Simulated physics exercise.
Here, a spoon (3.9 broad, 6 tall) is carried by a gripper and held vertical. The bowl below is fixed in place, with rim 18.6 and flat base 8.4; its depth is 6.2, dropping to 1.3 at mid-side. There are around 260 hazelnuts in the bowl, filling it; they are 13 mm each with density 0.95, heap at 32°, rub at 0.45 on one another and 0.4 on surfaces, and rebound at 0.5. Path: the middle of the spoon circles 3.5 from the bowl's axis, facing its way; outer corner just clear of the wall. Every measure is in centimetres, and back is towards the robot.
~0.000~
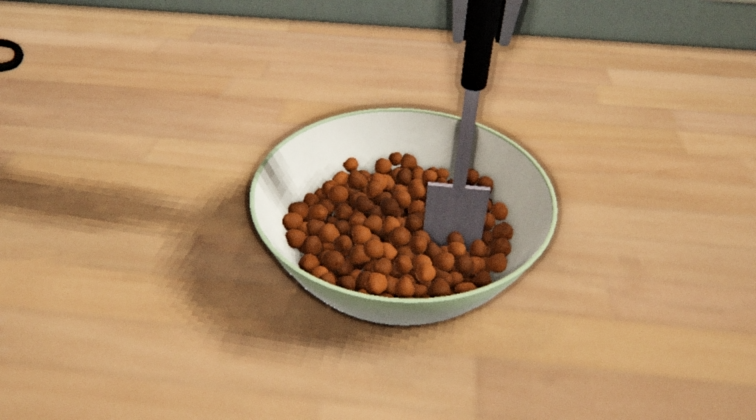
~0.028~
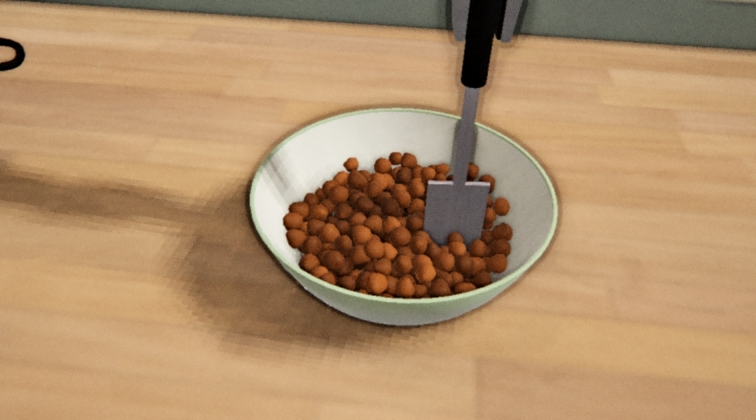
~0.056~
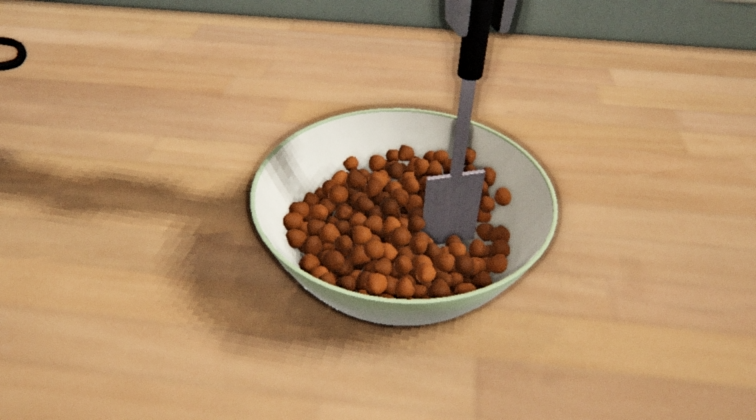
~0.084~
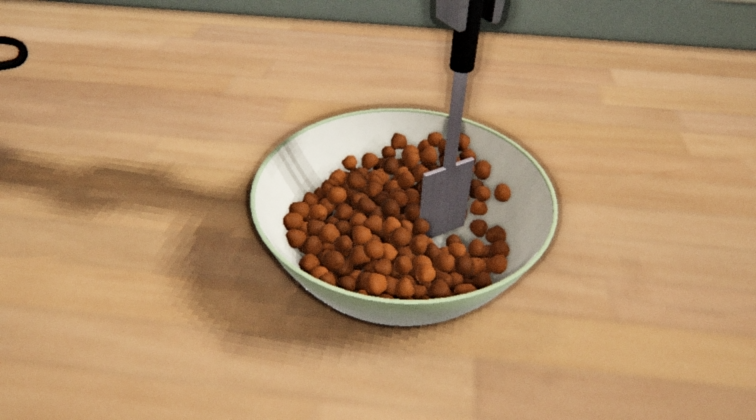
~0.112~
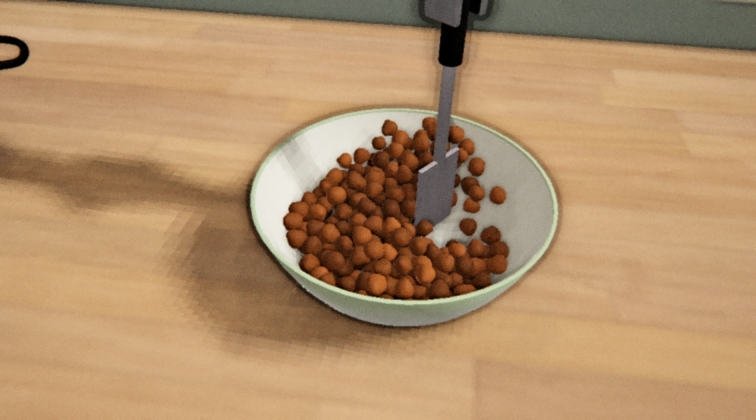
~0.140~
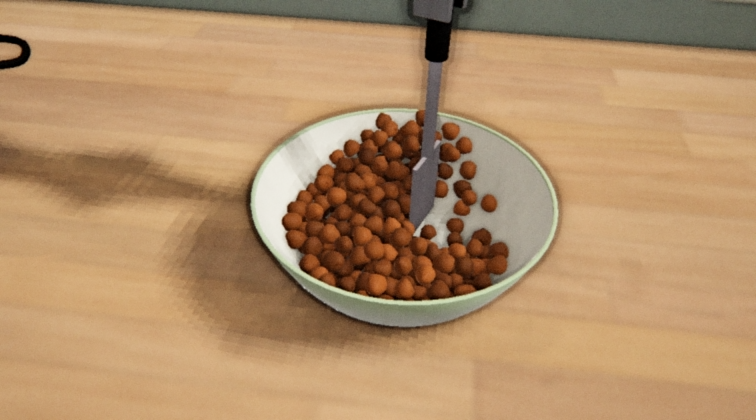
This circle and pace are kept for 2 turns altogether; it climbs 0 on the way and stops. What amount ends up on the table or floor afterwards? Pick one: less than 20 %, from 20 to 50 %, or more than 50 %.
Less than 20 %.
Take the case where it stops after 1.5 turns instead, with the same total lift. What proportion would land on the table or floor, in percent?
It would be around 5 percent.
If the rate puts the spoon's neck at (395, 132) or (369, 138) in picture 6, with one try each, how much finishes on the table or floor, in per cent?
Around 25 and 40 per cent respectively.
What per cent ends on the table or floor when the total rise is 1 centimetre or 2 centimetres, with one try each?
5 % and 5 %.
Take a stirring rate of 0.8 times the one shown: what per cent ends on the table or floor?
I'd say about 5 %.
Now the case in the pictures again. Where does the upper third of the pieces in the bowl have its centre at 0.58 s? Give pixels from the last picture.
Roughly at (486, 227).
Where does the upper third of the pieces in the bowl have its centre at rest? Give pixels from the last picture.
Roughly pixel (473, 194).
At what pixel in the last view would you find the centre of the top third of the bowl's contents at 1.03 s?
(343, 262).
By 0.58 s, 325° round, highest piece 8 above the table; 248 in the bowl, 7 on the table or floor.
By 1.03 s, 221° round, highest piece 8 above the table; 240 in the bowl, 14 on the table or floor, 1 in flight or on the tool.
By 1.45 s, 0° round, highest piece 6 above the table; 234 in the bowl, 21 on the table or floor.
By 2.15 s, 0° round, highest piece 6 above the table; 234 in the bowl, 21 on the table or floor.
Final count, 234 in the bowl, 21 on the table or floor. That is 8 % on the table or floor.
